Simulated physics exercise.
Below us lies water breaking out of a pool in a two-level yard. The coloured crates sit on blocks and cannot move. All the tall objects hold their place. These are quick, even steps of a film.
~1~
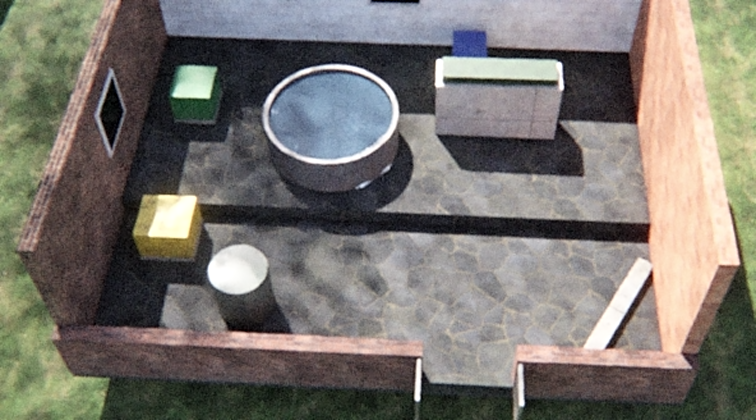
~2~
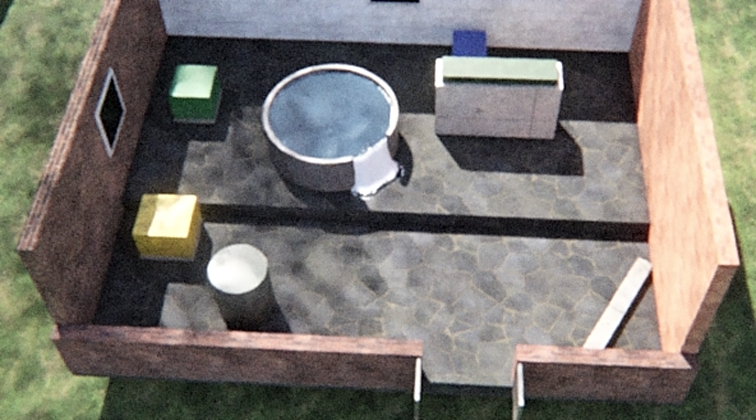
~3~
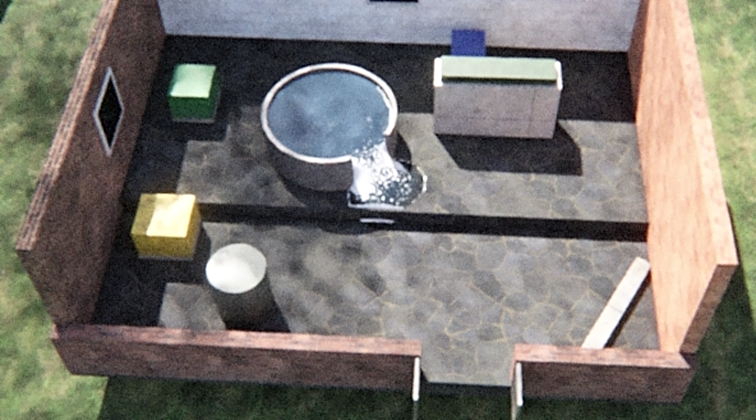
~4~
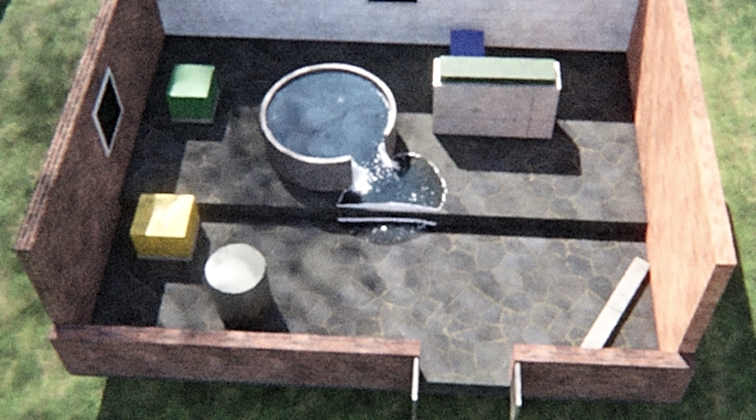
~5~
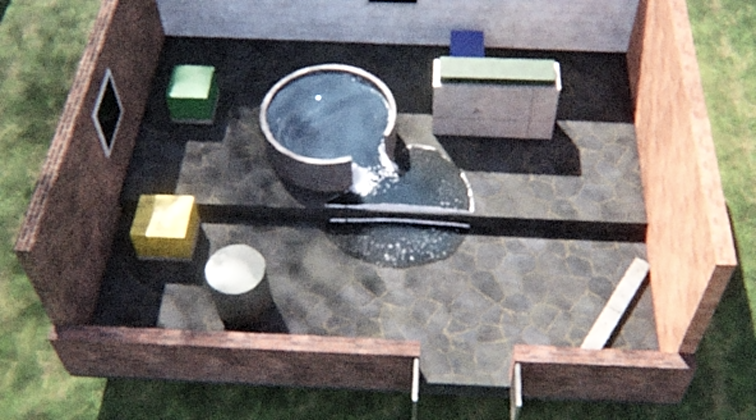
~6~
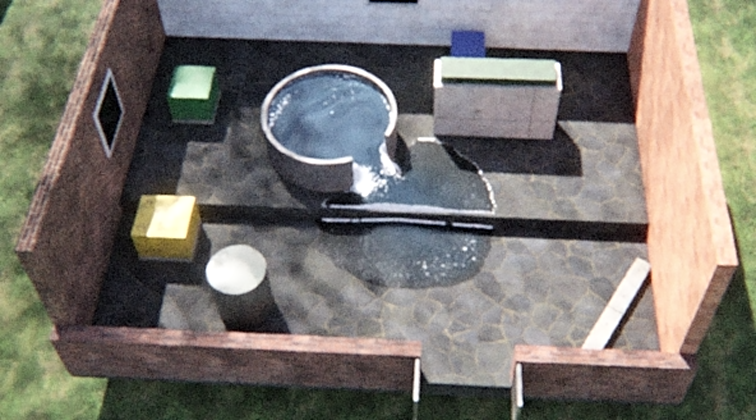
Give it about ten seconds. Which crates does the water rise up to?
One by one: The yellow crate escapes dry; the green crate escapes dry; the blue crate escapes dry.
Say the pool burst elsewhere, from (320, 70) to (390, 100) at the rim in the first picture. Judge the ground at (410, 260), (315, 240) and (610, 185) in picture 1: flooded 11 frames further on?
In that order: Free of water, dry, not flooded.
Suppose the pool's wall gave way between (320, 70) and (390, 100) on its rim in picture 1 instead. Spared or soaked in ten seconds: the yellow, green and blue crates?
In short: Yellow crate gets wet; green crate gets wet; blue crate ends up wet.
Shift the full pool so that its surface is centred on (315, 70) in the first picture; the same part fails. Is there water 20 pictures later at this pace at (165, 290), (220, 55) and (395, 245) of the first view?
In turn: Not flooded, no water, awash.
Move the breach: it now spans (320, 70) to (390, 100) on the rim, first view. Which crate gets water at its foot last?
I say the yellow crate.
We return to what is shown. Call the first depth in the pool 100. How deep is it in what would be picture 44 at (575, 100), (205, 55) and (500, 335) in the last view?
In that order: 2, 0 and 18 per cent.
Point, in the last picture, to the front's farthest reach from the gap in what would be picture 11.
Roughly at (565, 352).
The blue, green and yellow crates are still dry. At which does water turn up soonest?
It is the yellow one.
A moment on, water covers 25 % of the floor; the yellow crate not reached, the green crate not reached, the blue crate not reached.
Next, water covers 35 % of the floor; the yellow crate not reached, the green crate not reached, the blue crate not reached.
Then, water covers 40 % of the floor; the yellow crate not reached, the green crate not reached, the blue crate not reached.
Later, water covers 45 % of the floor; the yellow crate not reached, the green crate not reached, the blue crate not reached.
In the end, water covers 45 % of the floor; the yellow crate stayed above the water, the green crate stayed above the water, the blue crate stayed above the water.
